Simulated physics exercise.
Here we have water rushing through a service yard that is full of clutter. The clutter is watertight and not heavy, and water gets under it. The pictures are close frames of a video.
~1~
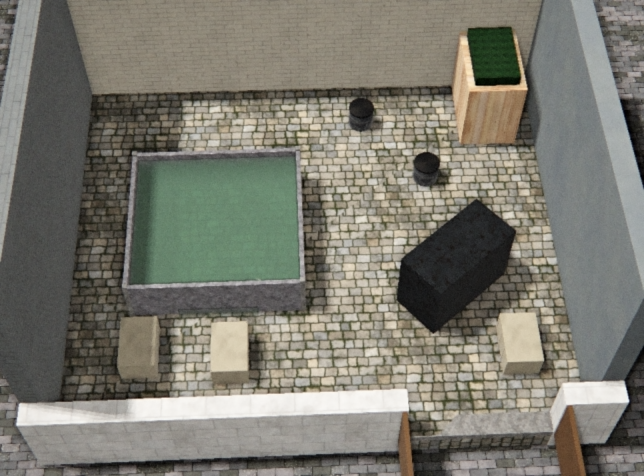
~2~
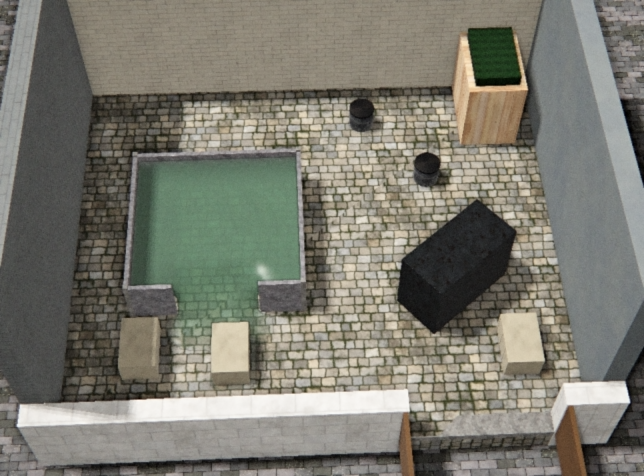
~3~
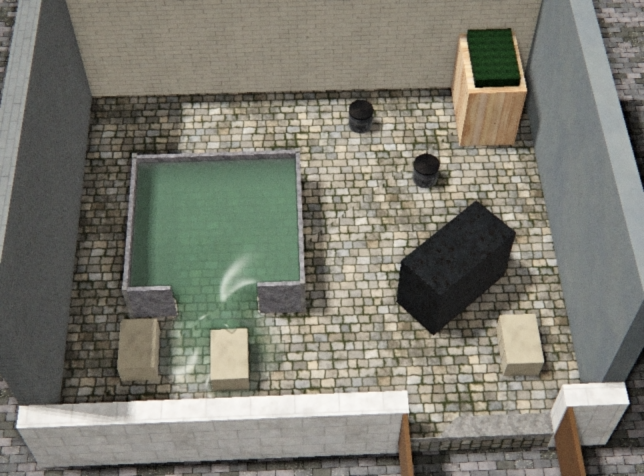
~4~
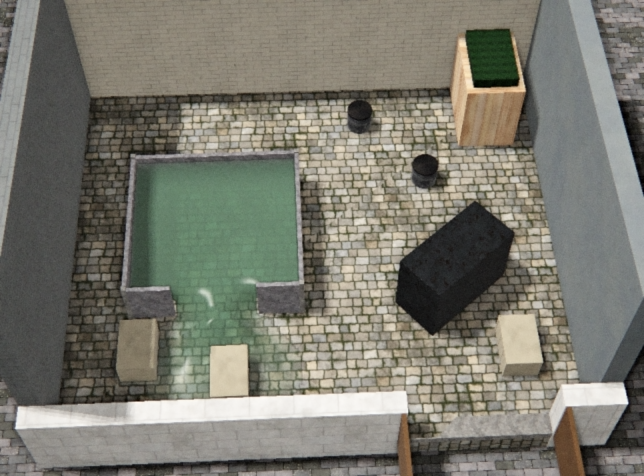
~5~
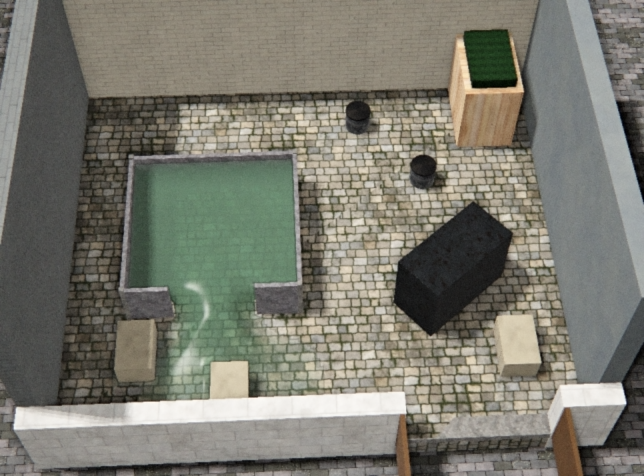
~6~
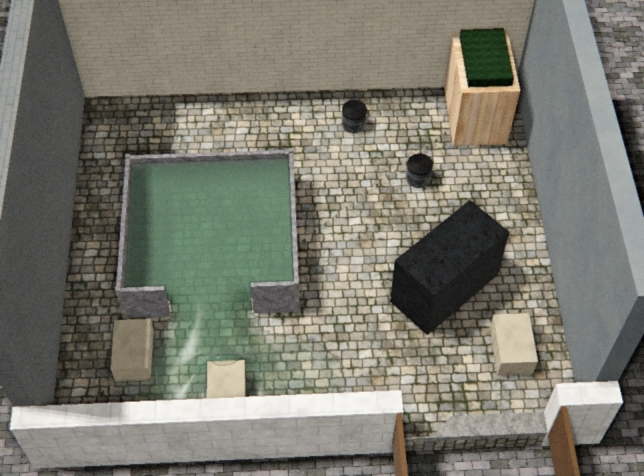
Green water pours through a gap that opens in the front of a grey-walled basin, in a cobbled yard seen from high above. It spreads around two beige crates, with a black block, two small dark drums, a wooden planter topped with green and another crate to the right. The crate right of the gap slides a short way toward the low white front wall, as the view drifts very slightly.
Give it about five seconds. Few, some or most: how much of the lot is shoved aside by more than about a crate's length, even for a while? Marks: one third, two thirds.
Share: Between one and two thirds.
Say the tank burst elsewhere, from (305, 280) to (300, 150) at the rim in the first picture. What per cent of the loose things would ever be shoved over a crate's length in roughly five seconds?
Near 60 in a hundred.
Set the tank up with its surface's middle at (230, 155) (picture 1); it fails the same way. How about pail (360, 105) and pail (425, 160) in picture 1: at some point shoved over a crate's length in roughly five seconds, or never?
In that order: No, no.
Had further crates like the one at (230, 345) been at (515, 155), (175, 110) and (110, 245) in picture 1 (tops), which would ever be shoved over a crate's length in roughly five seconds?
As listed: Less than that, short of that, shifted that much.
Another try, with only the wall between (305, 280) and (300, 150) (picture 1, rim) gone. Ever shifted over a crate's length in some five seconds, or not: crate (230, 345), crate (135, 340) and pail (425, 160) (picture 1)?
In that order: No, never so far, shifted that much.
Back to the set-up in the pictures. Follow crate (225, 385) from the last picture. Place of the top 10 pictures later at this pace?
Roughly at (296, 374).
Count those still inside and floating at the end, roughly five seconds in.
That makes 2.
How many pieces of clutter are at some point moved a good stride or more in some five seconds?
2 of them.
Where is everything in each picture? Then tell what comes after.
In the first picture, a crate at (229, 346), on the bottom; a crate at (137, 341), on the bottom; 0 of 5 have shifted.
In the second picture, a crate at (230, 347) rests on the ground; a crate at (138, 341) rests on the ground; 0 of 5 have shifted.
In the third picture, a crate at (229, 353), on the bottom, close to its start; a crate at (137, 343), on the bottom; 1 of 5 have shifted.
In the fourth picture, a crate at (229, 370), on the bottom, close to its start; a crate at (136, 343), on the bottom; 1 of 5 have shifted.
In the fifth picture, a crate at (229, 387), on the bottom, a stride from its start; a crate at (134, 344), on the bottom; 1 of 5 have shifted.
In the sixth picture, a crate at (226, 386), on the bottom, a stride from its start; a crate at (131, 343) rests on the ground; 1 of 5 have shifted.
A moment on, 0 of 5 are well off their spots; 0 afloat.
Next, 1 of 5 are well off their spots; 1 afloat.
Later, 2 of 5 are well off their spots; 2 afloat.
In the end, 2 of 5 are well off their spots, and 2 have been at some point; 2 afloat.
